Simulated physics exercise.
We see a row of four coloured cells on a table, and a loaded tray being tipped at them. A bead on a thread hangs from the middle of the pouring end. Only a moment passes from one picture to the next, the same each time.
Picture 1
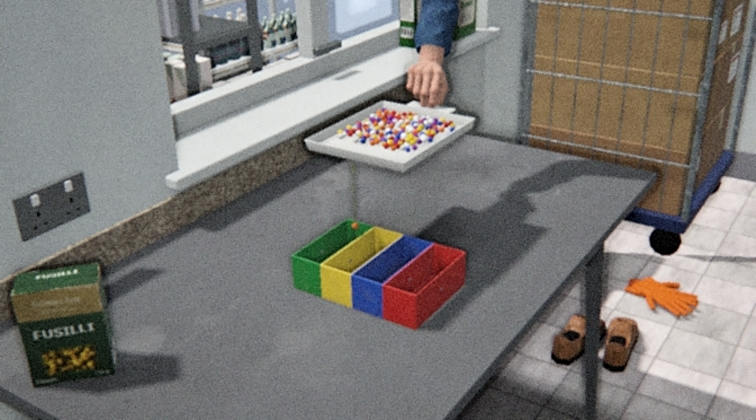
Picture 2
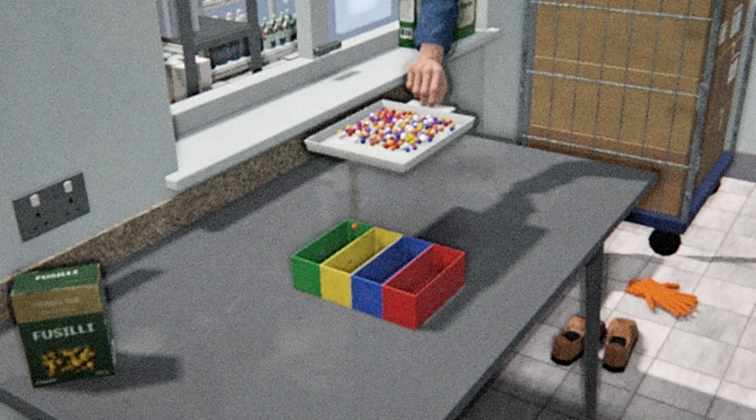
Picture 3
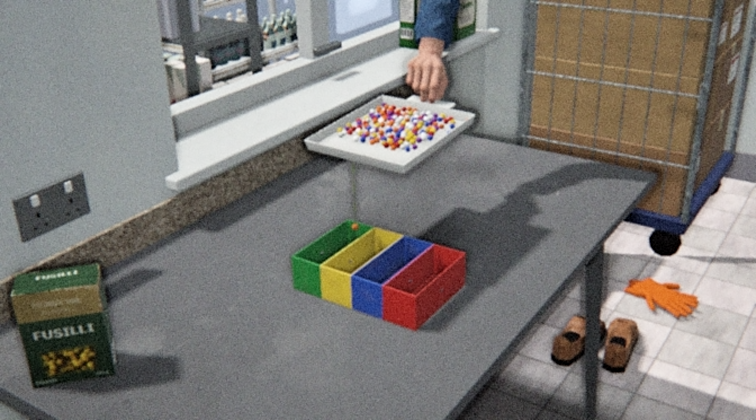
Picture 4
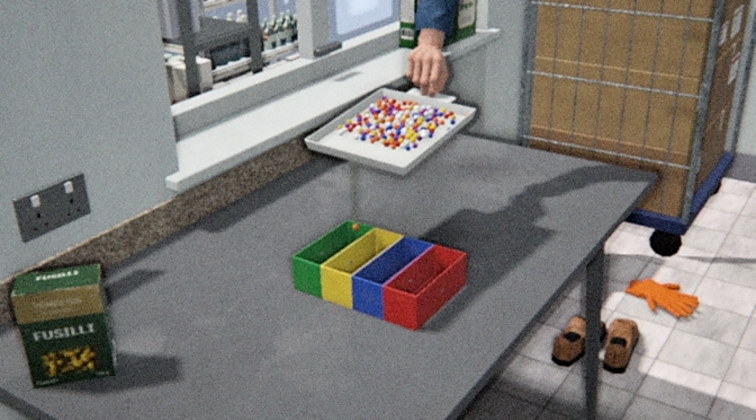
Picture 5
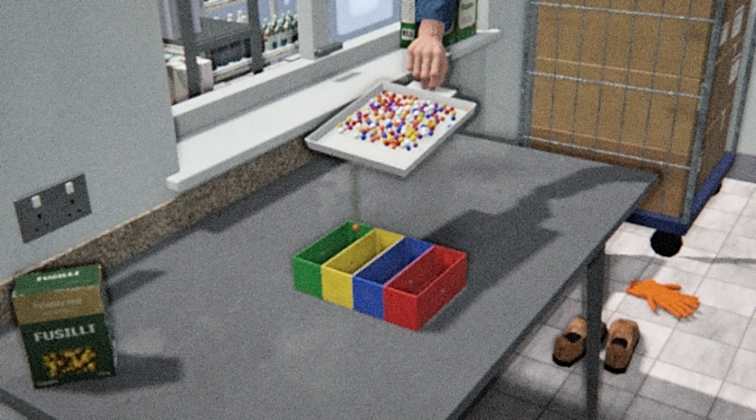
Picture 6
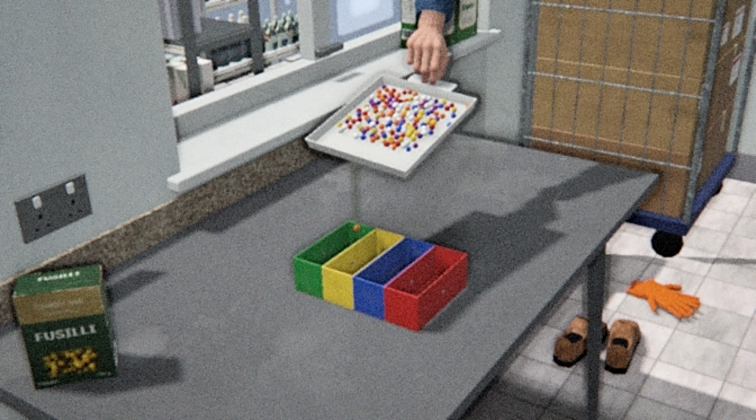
White tray of colourful beads tilting gradually in a hand above a grey table with green, yellow, blue and red compartments.
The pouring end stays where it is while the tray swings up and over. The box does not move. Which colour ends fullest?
The blue cell gets the most.
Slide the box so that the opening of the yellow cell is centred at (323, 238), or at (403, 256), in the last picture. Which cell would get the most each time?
The first try: That red cell. The second: The cell in yellow.
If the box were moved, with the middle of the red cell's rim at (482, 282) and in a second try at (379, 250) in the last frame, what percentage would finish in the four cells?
In turn 90 and 50 in a hundred.
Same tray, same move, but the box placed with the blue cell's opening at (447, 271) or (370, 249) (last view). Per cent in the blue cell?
Roughly 0 per cent, and 30 per cent.
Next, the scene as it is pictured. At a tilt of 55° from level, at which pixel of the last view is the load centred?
Roughly at (385, 156).
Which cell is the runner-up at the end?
It is the cell in yellow.
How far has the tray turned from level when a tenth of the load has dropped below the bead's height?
Roughly 65°.
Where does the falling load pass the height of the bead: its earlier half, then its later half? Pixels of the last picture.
The first part at (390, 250); the rest at (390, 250).
Just after the last frame, tray tipped steeply; almost all on the tray; about a tenth in the blue cell; just a few in the yellow cell; just a few falling or outside the box.
A moment on, tray tipped right over; about a tenth on the tray; roughly half in the blue cell; roughly a quarter in the yellow cell; just a few in the green cell; just a few in the red cell; roughly a quarter falling or outside the box.
Further on, tray tipped past a quarter turn; roughly two thirds in the blue cell; roughly a quarter in the yellow cell; just a few in the red cell; just a few in the green cell; just a few falling or outside the box.
When it is over, tray tipped past a quarter turn; roughly two thirds in the blue cell; roughly a quarter in the yellow cell; just a few in the red cell; just a few in the green cell; just a few outside the box.
